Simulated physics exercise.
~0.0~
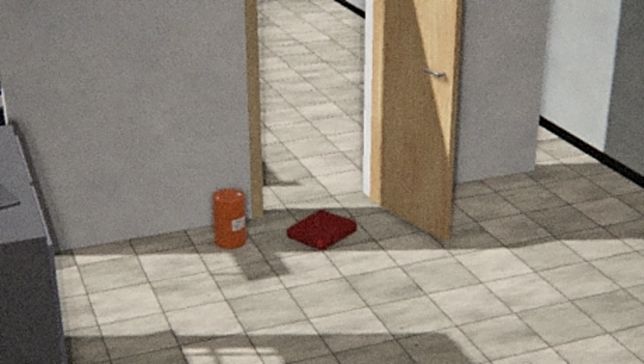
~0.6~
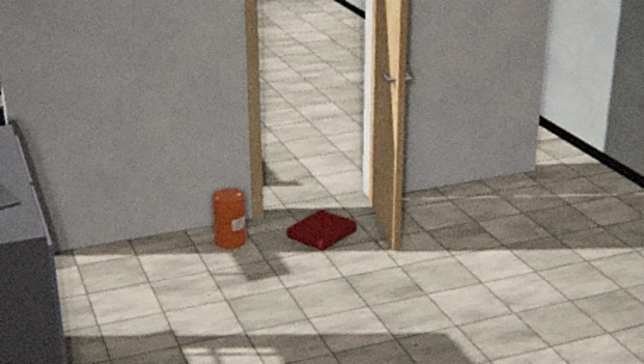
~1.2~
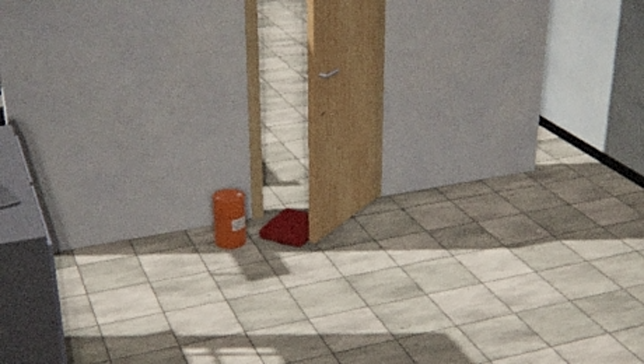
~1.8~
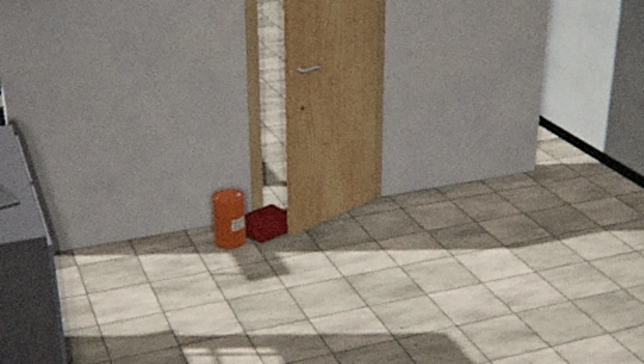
A wooden door swung partway closed, sweeping a red cushion on the tiled floor leftward until it sat beside an orange canister near the door frame. The canister stayed where it was, and the door ended still partly open.
